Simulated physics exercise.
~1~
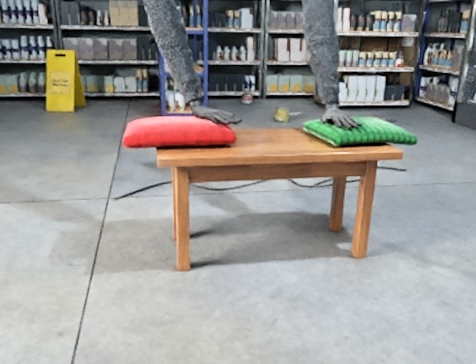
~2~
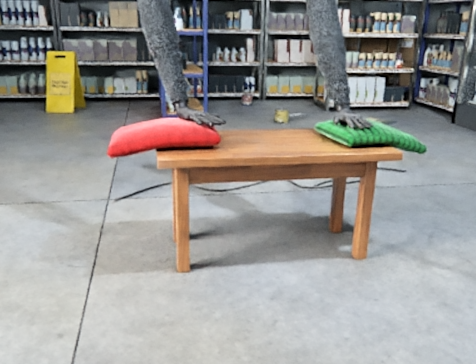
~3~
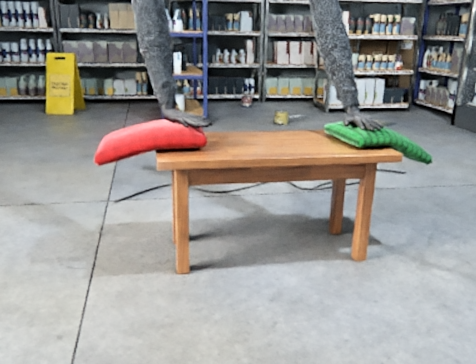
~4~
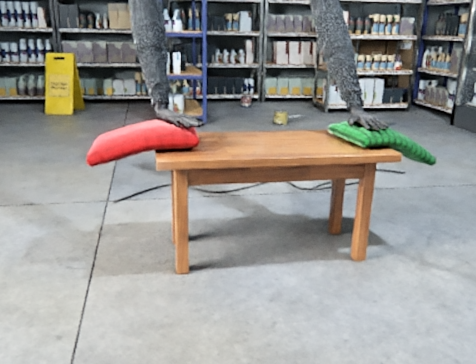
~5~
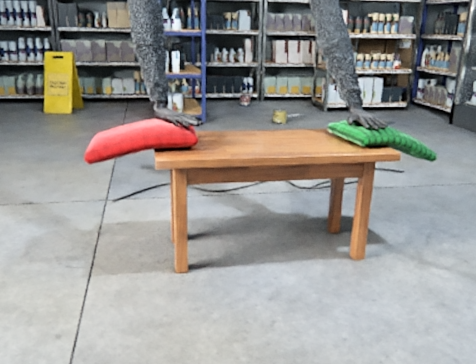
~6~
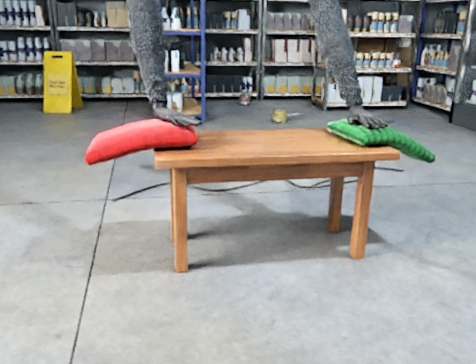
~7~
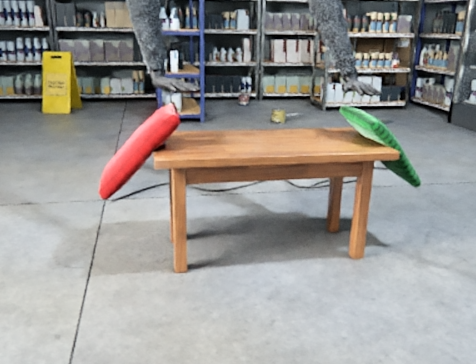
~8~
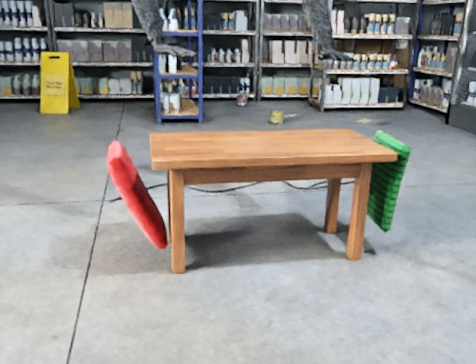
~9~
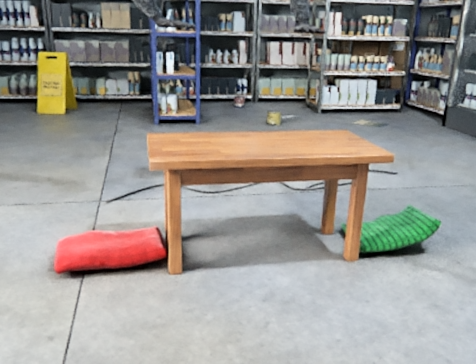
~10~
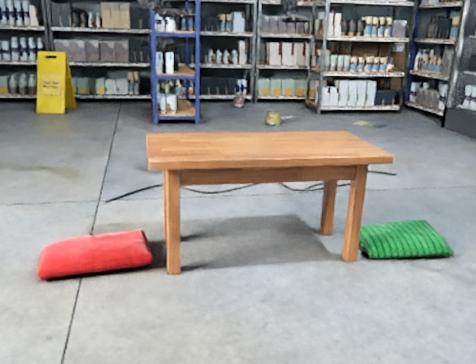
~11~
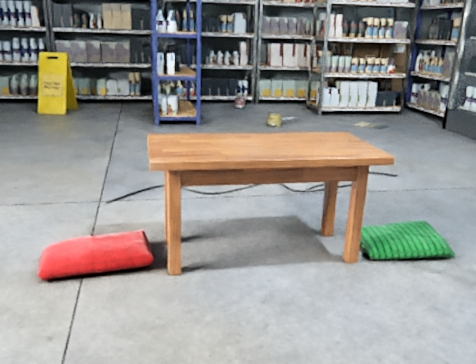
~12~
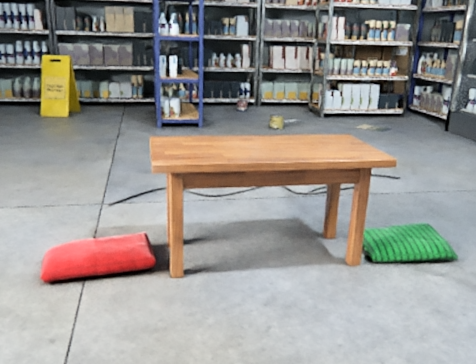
A red pillow and a green folded cloth item were slid by two hands toward opposite ends of a low wooden table, left and right, and once the hands lifted away, both tipped over the edges and ended up lying on the floor.
